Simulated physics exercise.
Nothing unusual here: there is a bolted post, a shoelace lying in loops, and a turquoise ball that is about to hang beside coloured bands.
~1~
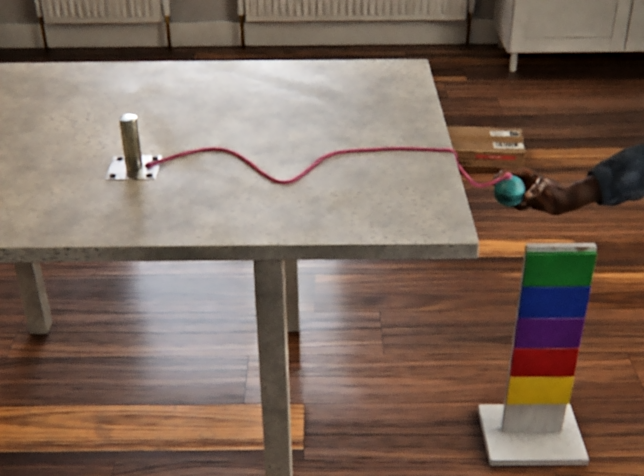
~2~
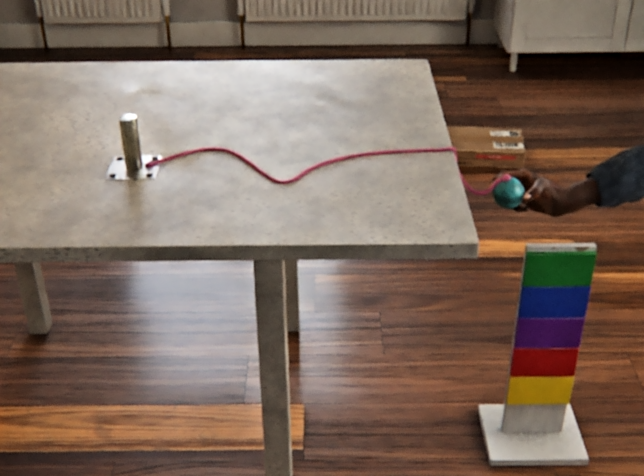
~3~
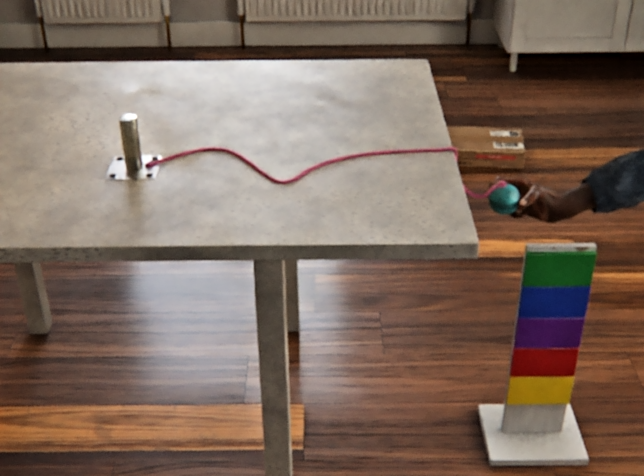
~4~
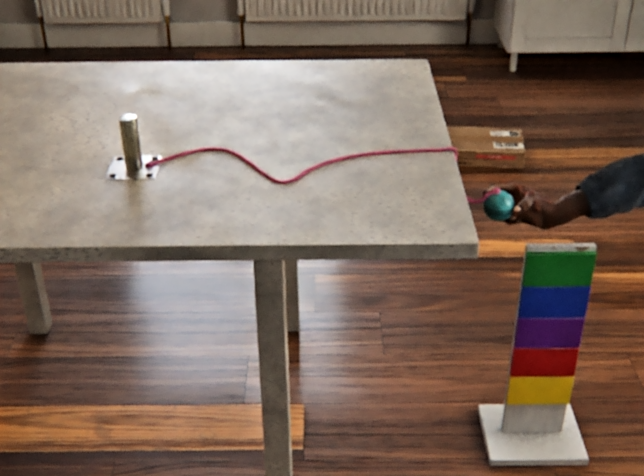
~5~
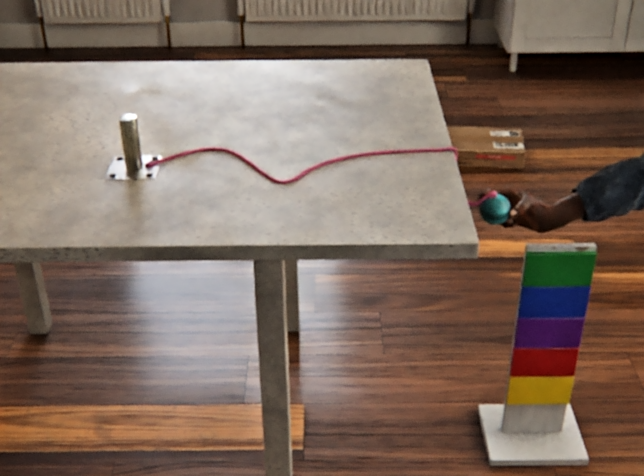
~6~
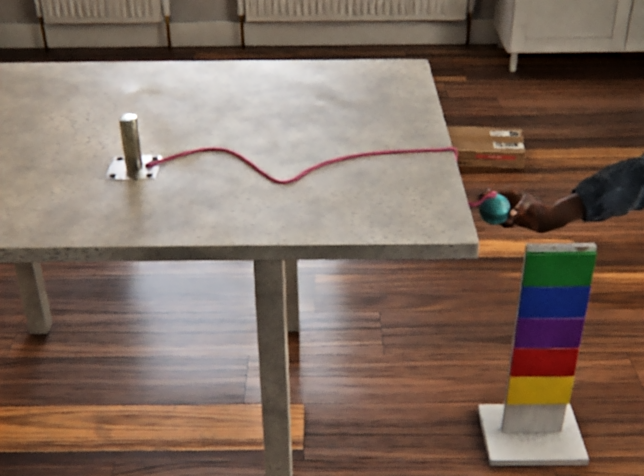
In a room with a wooden floor, a hand holds a turquoise ball tied to a red cord lying in curves across a grey table, and moves it slightly left and down above a stand with coloured bands.
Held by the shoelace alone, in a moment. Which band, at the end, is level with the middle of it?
The middle is level with blue.
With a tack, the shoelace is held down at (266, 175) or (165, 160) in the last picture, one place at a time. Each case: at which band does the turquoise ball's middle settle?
First try green, second try blue.
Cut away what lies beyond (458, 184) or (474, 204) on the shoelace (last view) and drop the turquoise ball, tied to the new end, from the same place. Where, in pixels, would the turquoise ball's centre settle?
In order, about (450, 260) and about (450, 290).
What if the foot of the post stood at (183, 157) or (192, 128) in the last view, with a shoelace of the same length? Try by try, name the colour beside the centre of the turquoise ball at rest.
Answer, in order: Purple, purple.
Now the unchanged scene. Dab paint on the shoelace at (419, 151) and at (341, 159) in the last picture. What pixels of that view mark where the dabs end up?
In that view they reach (458, 196) and (406, 166).
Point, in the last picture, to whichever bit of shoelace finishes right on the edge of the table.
Near pixel (393, 152).
Soon after, ball near (432, 293); level with green.
After that, ball near (454, 310); level with blue.
In the end, ball near (453, 313); level with blue. The shoelace holds its middle at blue.
